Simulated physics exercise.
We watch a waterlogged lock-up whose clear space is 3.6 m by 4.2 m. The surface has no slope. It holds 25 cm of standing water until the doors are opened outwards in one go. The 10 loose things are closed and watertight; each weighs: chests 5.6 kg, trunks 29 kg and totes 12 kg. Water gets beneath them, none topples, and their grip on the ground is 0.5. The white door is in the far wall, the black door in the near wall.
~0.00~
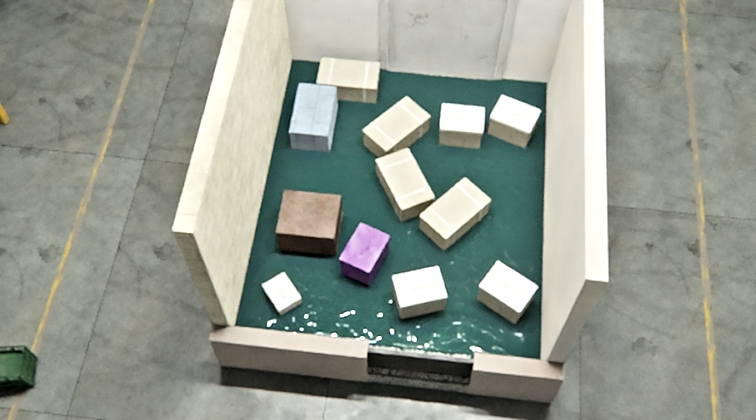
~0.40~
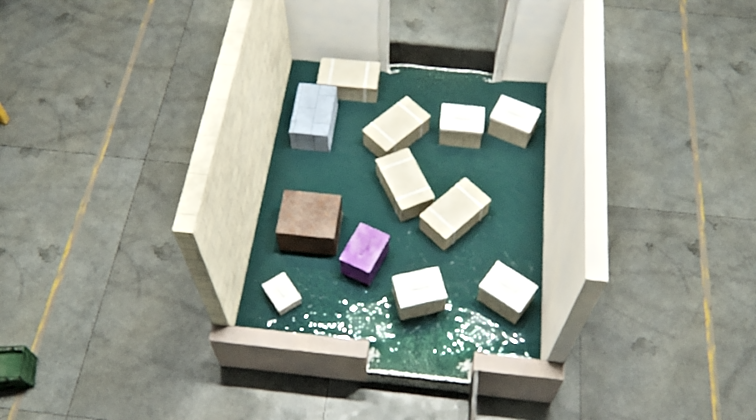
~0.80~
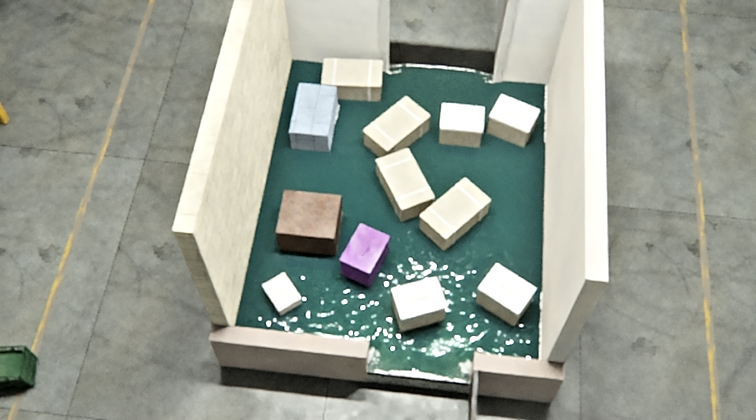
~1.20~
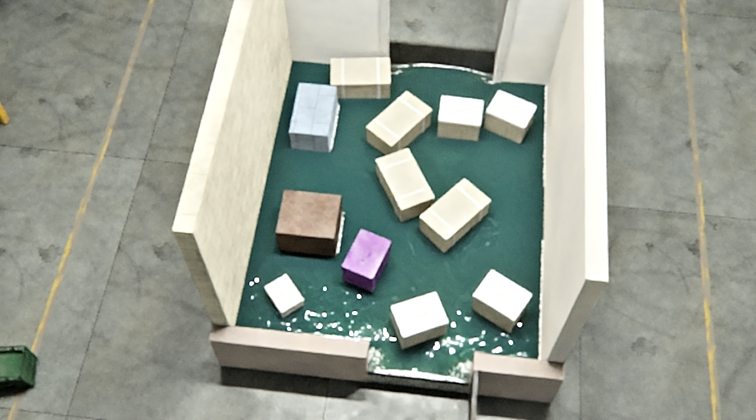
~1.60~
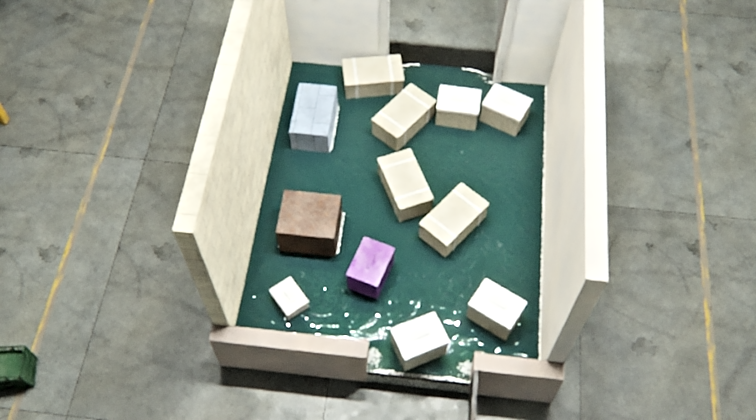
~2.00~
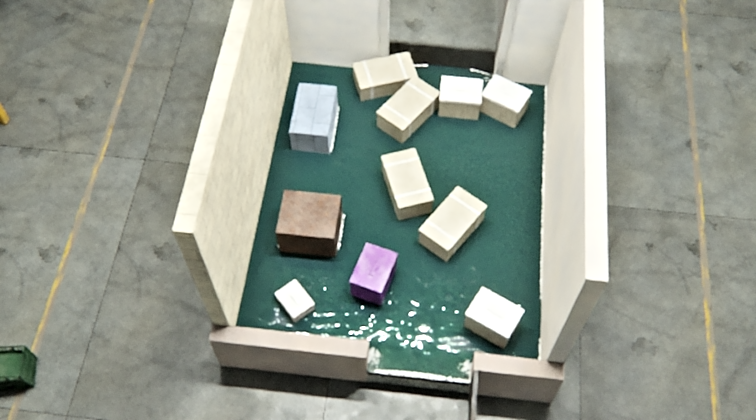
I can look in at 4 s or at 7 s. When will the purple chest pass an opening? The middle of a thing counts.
It leaves between the two times.
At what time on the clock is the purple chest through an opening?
At about 5.5 s.
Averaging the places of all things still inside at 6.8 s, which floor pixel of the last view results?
Near (443, 209).
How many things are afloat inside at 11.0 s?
At that moment 2.
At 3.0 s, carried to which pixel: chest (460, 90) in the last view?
Around (476, 65).
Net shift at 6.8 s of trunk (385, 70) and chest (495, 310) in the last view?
In that order: Washed out, gone out.
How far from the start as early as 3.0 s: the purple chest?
About 50 cm.
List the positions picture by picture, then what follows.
The purple chest at (365, 247), afloat; 25 cm deep round most things; 0 of 10 have shifted, in the first picture.
The purple chest at (365, 247), afloat; 25 cm deep round most things; 0 of 10 have shifted, in the second picture.
The purple chest at (365, 248) floats; about 3210 L in view; 2 of 10 have shifted, in the third picture.
The purple chest at (367, 254) floats, 7 cm from its start; 21 cm deep round most things; 7 of 10 have shifted, in the fourth picture.
The purple chest at (371, 261) floats, 18 cm from its start; about 2910 L in view; 9 of 10 have shifted, in the fifth picture.
The purple chest at (374, 267), afloat, 27 cm from its start; 20 cm deep round most things; 10 of 10 have shifted, in the sixth picture.
After 3.0 s the purple chest is near (387, 282), 0.5 m from its start, afloat; 2 of 10 are out; 8 afloat.
After 6.8 s the purple chest has gone out (at 5.5 s); 6 of 10 are out; 4 afloat.
After 11.0 s the purple chest has gone out (at 5.5 s); 7 of 10 are out; 2 afloat.
After 15.0 s the purple chest has gone out (at 5.5 s); 7 of 10 are out; 0 afloat.
